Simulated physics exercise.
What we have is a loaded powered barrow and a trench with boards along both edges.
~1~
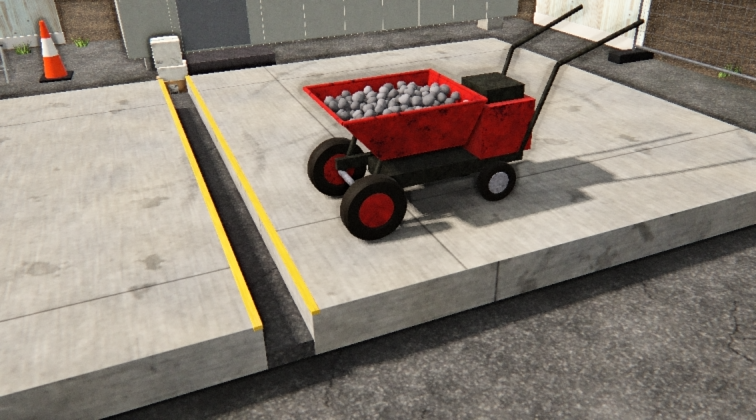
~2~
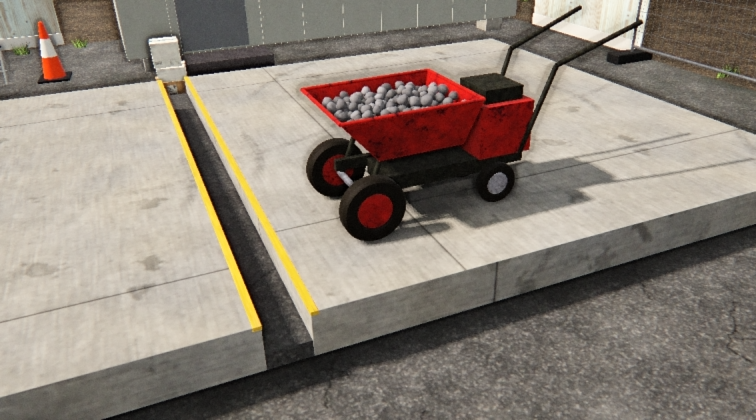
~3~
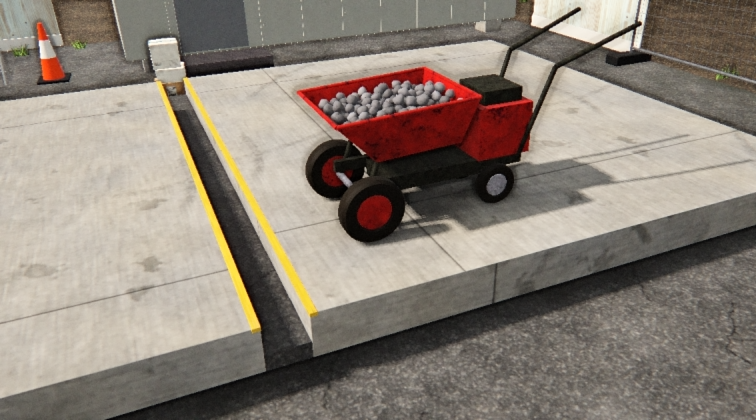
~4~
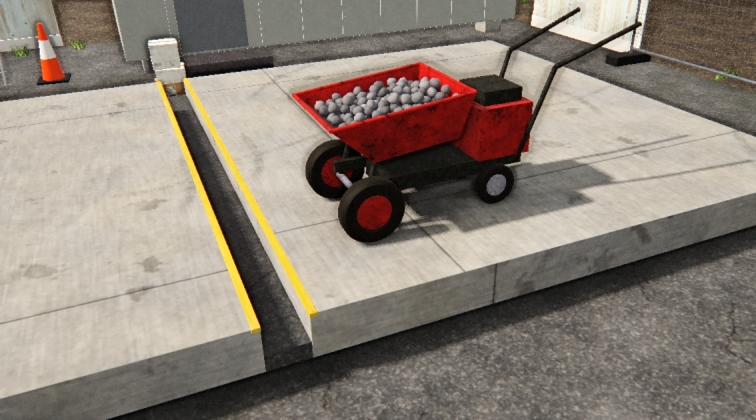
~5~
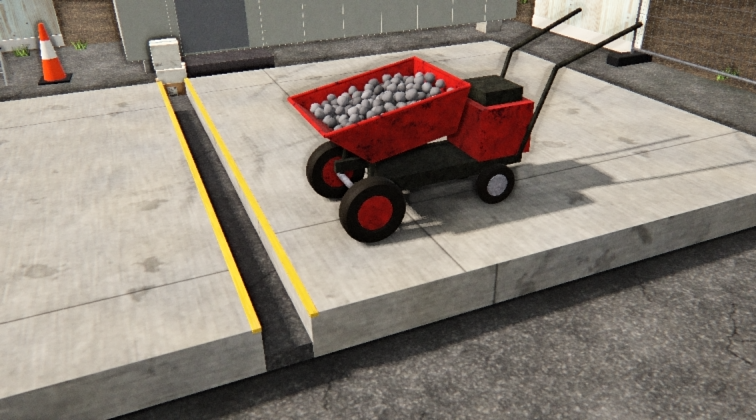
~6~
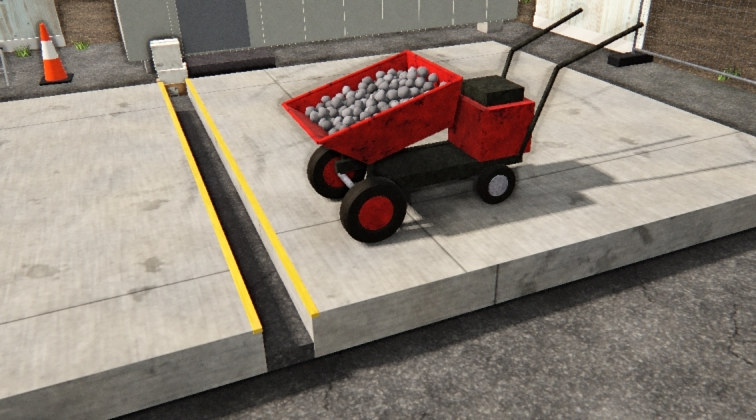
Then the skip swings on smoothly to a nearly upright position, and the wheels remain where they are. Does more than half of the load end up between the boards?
Yes: Outside the trench is the minority of the load.
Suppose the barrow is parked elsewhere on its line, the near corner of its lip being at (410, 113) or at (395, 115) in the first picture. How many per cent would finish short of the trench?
50 % and 30 %, in that order.
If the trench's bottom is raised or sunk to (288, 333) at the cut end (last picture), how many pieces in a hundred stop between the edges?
It comes out near 50 percent.
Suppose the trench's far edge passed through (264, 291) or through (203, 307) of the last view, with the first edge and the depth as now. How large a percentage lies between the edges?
40 %, then 100 %.
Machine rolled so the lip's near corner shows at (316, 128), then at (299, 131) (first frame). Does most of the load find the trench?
At the first place not half, at the second less than half.
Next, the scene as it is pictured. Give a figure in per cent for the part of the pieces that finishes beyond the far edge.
I'd put it at around 30 percent.
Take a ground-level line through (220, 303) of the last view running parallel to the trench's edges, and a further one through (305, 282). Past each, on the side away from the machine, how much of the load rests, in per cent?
That's 20 in a hundred for the first and 100 in a hundred for the second.
Soon, skip tipped steeply; all in the skip.
A while on, skip tipped right over; about two thirds in the skip; about a quarter in or heaped over the trench; a small part beyond it; a small part falling.
Towards the end, skip tipped right over; a stray few in the skip; about two thirds in or heaped over the trench; about a quarter beyond it.
Finally, skip tipped right over; a stray few in the skip; about two thirds in or heaped over the trench; about a third beyond it.
